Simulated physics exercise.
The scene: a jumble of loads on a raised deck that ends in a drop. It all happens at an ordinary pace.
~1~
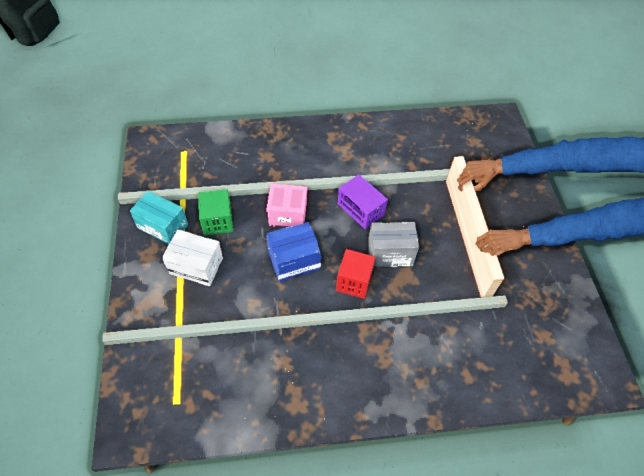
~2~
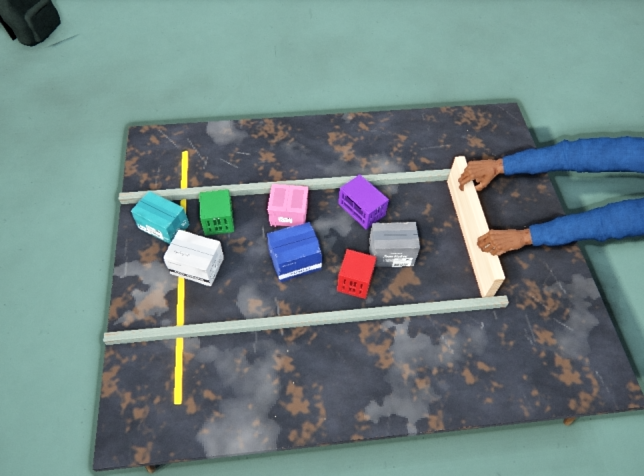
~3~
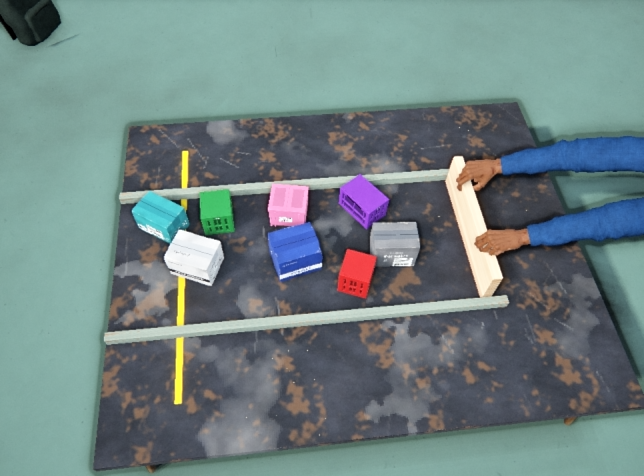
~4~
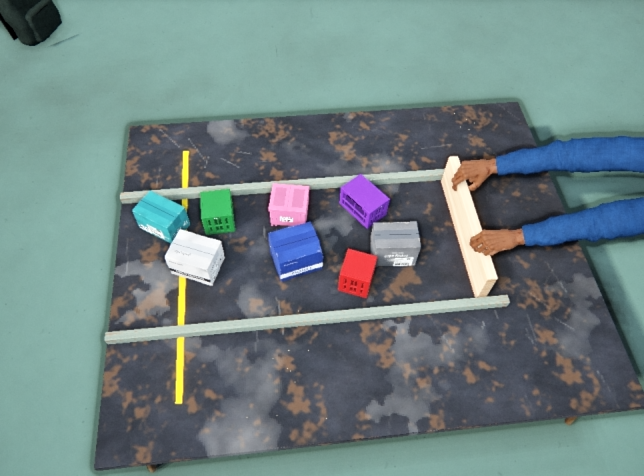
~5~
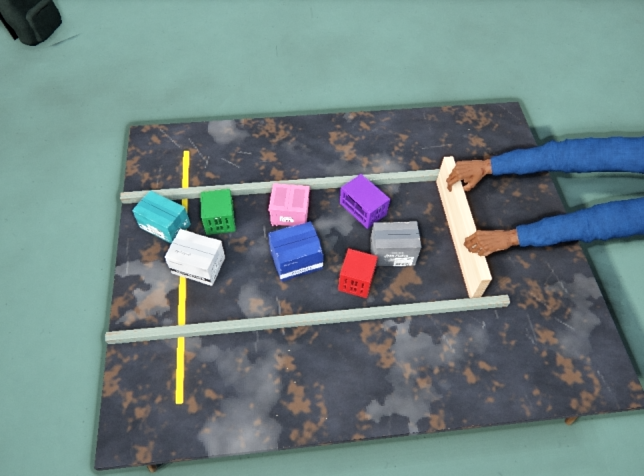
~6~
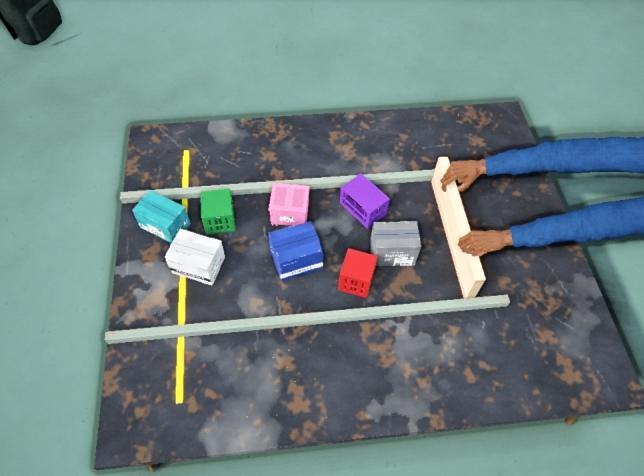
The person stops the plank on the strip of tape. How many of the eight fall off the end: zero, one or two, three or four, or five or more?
Outcome: The number that fall off is three or four.
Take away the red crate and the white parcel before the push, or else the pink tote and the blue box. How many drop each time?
The counts: 2 and 1.
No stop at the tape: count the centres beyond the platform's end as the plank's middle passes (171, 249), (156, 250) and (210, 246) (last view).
Past the end: 4, 5 and 2.
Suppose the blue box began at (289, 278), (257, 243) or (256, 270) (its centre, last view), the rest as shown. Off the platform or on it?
Place by place, it is kept; survives; does not fall.
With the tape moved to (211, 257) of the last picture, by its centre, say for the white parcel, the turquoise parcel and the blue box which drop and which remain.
The white parcel falls, the turquoise parcel tumbles off, the blue box holds on.
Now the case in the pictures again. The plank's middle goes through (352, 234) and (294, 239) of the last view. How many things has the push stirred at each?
4 and 7.
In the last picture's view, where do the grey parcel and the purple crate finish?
About (157, 265), and the other about (168, 210).
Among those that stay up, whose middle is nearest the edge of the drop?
The blue box.
Soon after, none off yet; turquoise parcel at rest near (162, 217); white parcel at rest near (196, 257); green crate at rest near (218, 211).
Then, none off yet; turquoise parcel moved a little near (152, 218); white parcel moved about its own width near (162, 266); green crate moved about its own width near (193, 213).
By the end, the number that fall off is three or four; fallen, green crate, white parcel and turquoise parcel.
